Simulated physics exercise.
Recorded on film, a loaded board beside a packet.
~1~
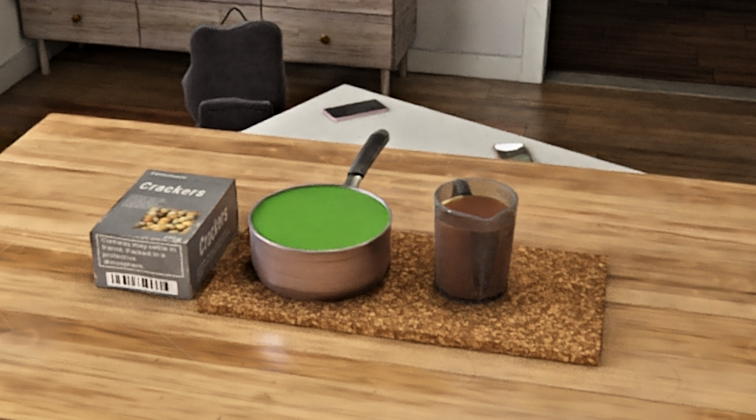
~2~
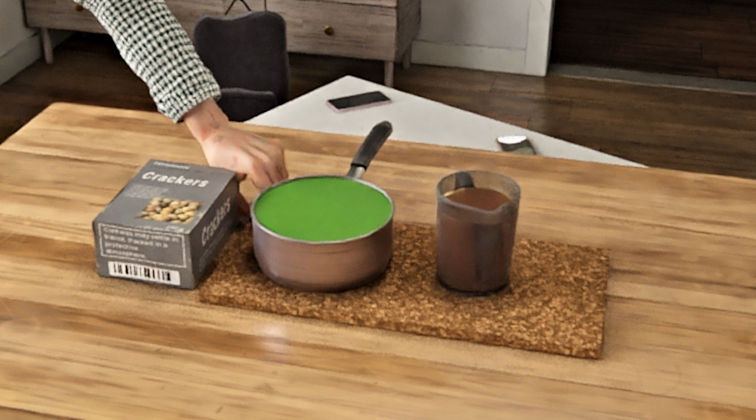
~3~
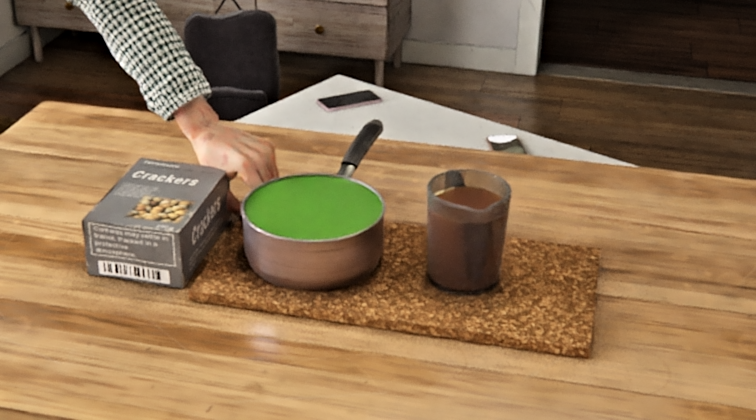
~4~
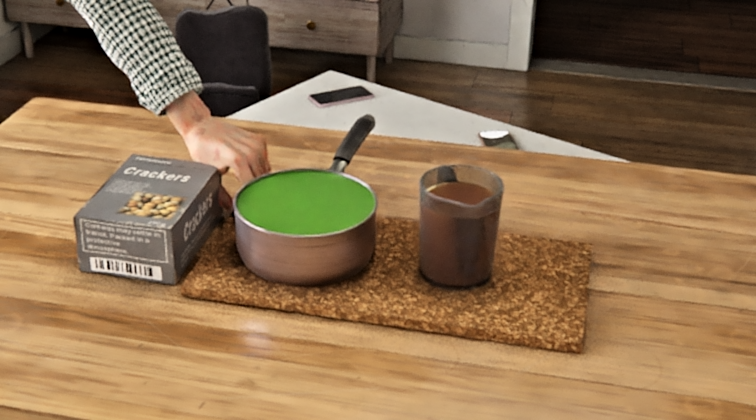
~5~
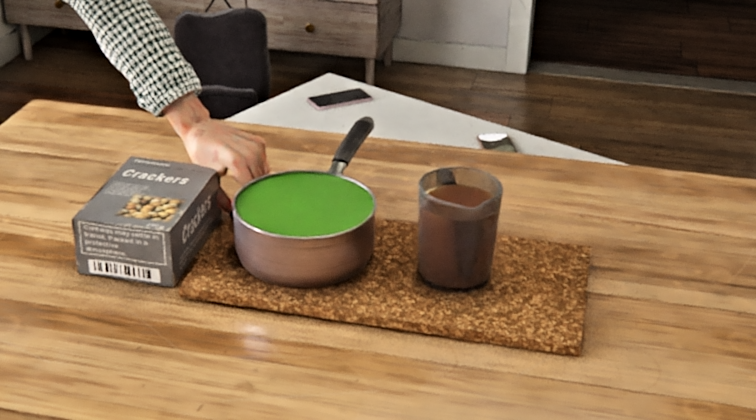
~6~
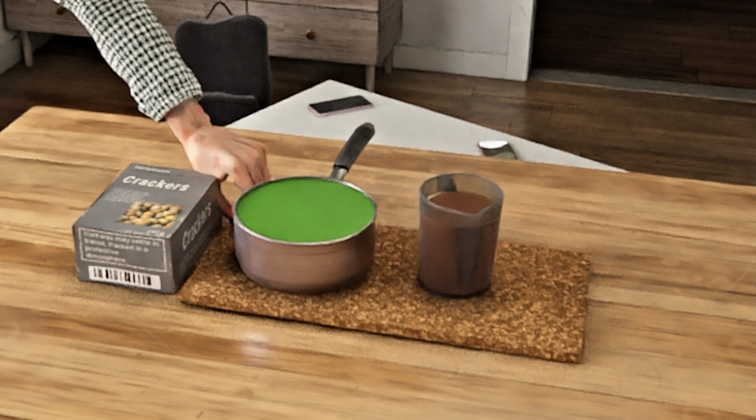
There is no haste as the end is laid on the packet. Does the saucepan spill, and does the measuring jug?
Saucepan: Yes, measuring jug: No.
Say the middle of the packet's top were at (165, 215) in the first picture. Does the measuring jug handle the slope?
I'd expect that it sheds nothing.
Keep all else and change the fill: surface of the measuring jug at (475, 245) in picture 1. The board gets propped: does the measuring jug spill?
Lab note - that case gives zero loss.
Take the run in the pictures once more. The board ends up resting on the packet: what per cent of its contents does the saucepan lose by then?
Something like 20 percent, I reckon.
Shortly, the board slopes by about 6°; saucepan, it has lost some; measuring jug, none is lost.
Then, the board slopes by about 12°; saucepan, it has lost some; measuring jug, none is lost.
At the finish, the board slopes by about 11°, resting on the packet; saucepan, it has lost some; measuring jug, none is lost.
